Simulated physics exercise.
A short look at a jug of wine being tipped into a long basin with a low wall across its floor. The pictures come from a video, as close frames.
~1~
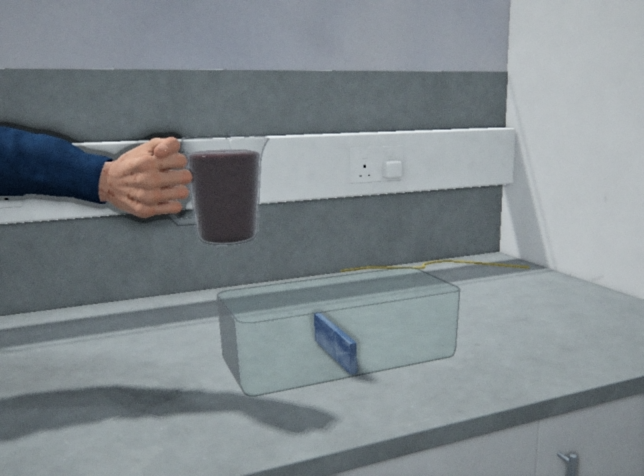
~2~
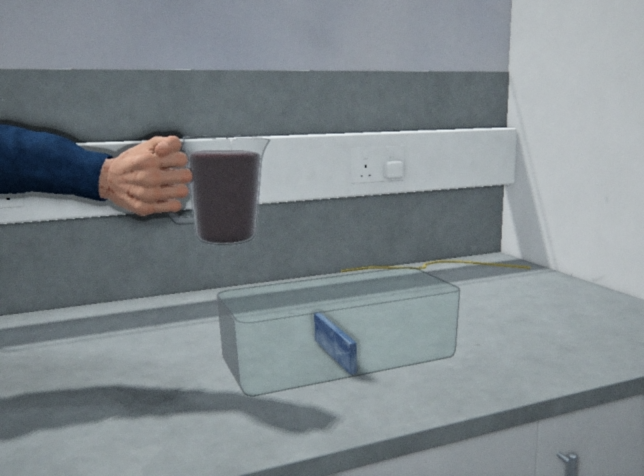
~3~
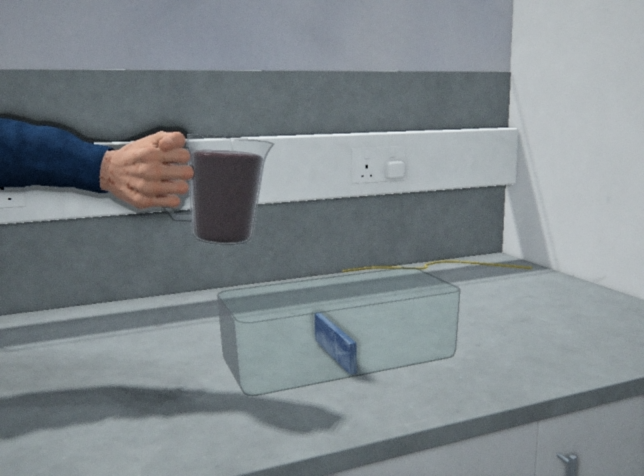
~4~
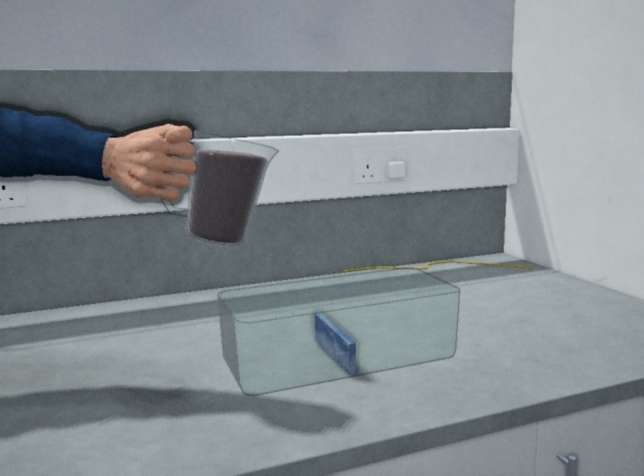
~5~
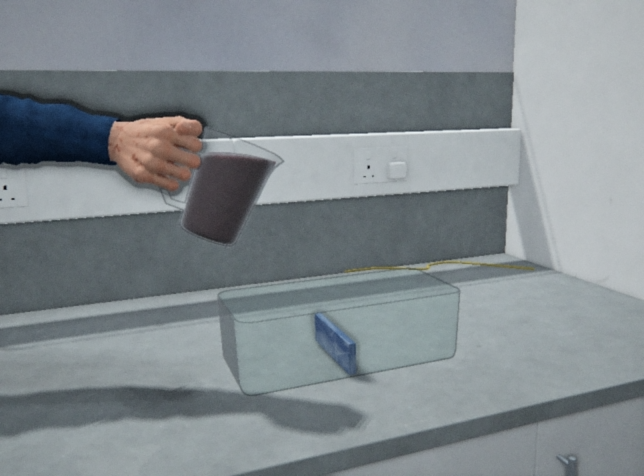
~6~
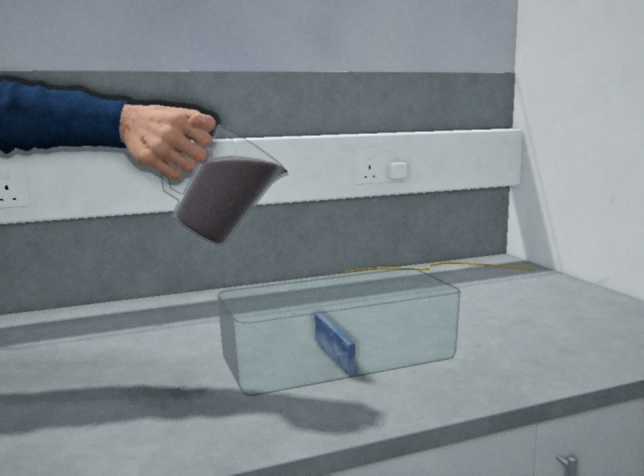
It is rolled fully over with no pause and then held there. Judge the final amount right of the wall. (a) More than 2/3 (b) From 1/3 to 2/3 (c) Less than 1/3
Less than 1/3 (c).
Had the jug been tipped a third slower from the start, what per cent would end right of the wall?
I'd say close to 30 %.
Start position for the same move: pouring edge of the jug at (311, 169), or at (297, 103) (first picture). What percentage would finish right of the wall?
Roughly 85 in a hundred the first time and 90 in a hundred the second.
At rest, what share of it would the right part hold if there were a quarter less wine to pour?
Estimated share: Around 5 %.
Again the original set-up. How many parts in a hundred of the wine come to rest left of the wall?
Close to 75 percent.
A moment on, the jug is tipped right over and 54 per cent is still to pour, 4 is left of the wall and 11 right of it.
Next, the jug is tipped right over and 9 per cent is still to pour, 54 is left of the wall and 18 right of it.
Then the jug is tipped right over and 0 per cent is still to pour, 70 is left of the wall and 18 right of it.
Later the jug is tipped right over and 0 per cent is still to pour, 73 is left of the wall and 19 right of it.
In the end 73 per cent lies left of the wall, 19 right of it and 8 outside.
